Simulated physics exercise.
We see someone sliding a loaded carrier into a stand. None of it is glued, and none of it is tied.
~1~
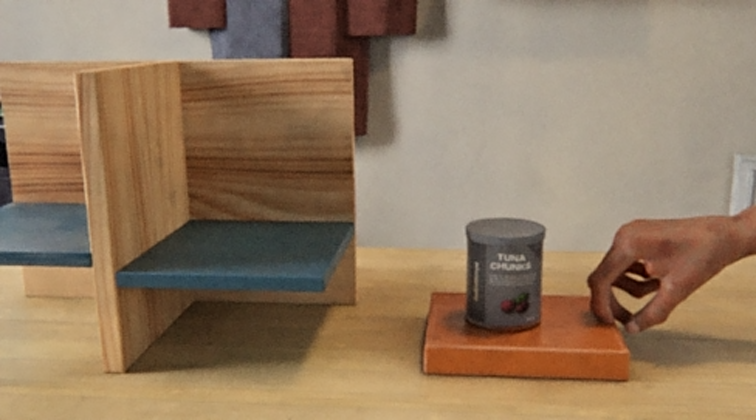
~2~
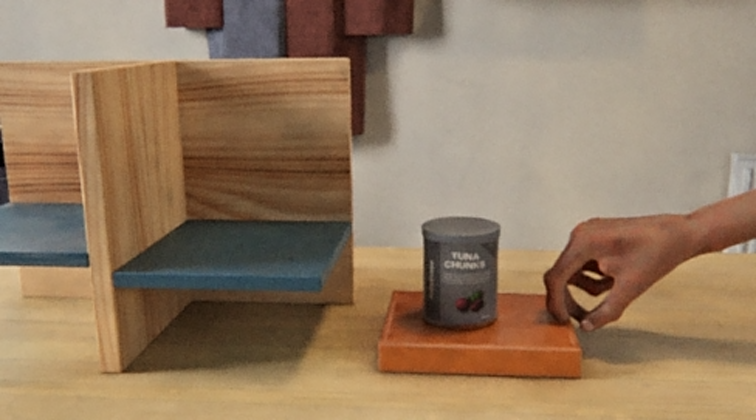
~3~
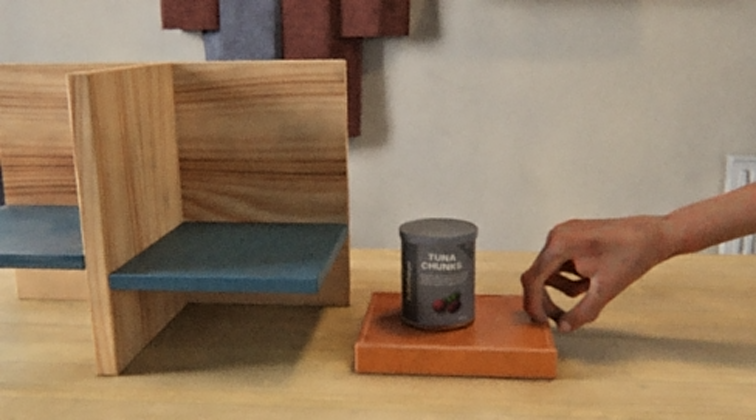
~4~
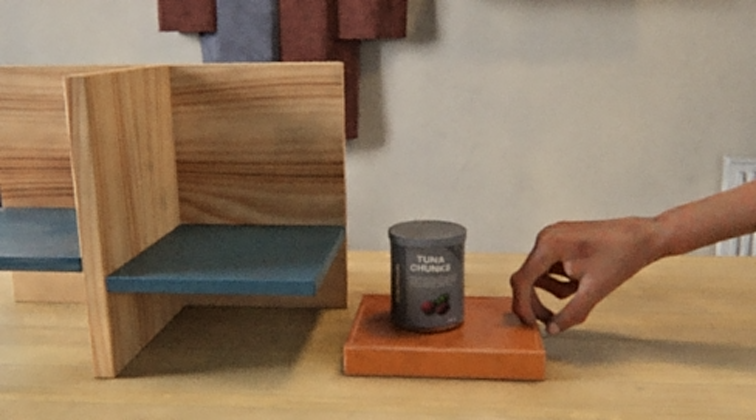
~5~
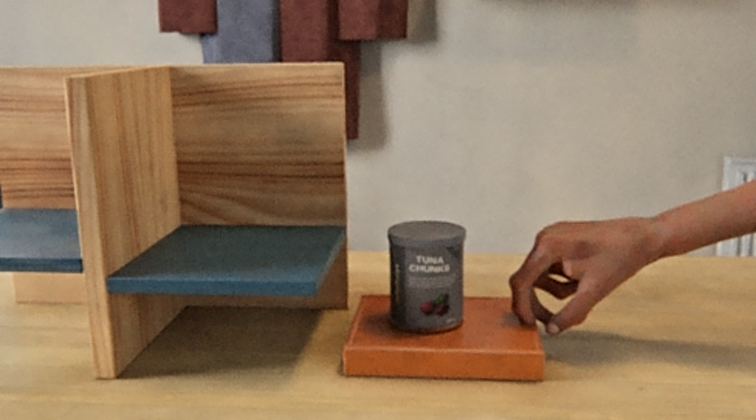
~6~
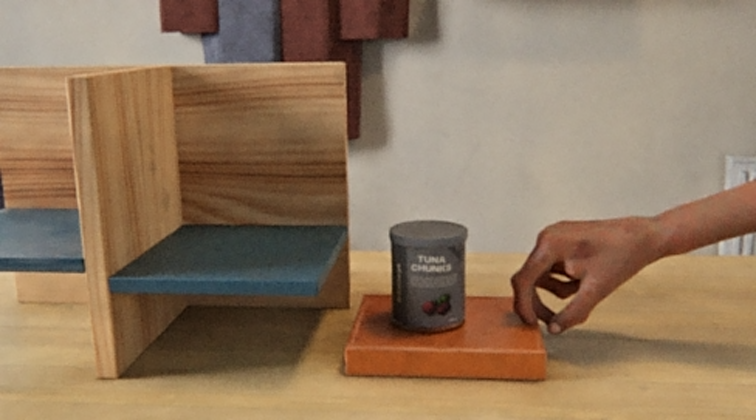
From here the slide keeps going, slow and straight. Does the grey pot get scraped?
Yes, gets shoved back.
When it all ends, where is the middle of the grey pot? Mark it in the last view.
Somewhere around pixel (429, 310).
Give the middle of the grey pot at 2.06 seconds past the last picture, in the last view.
Predicted centre: Roughly (404, 296).
Then, 1.60 s later than the last frame, grey pot tilted by 7° near (372, 274).
Then, 1.86 s later than the last frame, grey pot tilted by 40° near (376, 286).
Then, 2.06 s later than the last frame, grey pot tilted by 67° near (404, 295).
When it is over, the grey pot gets scraped off its spot, near (429, 310).
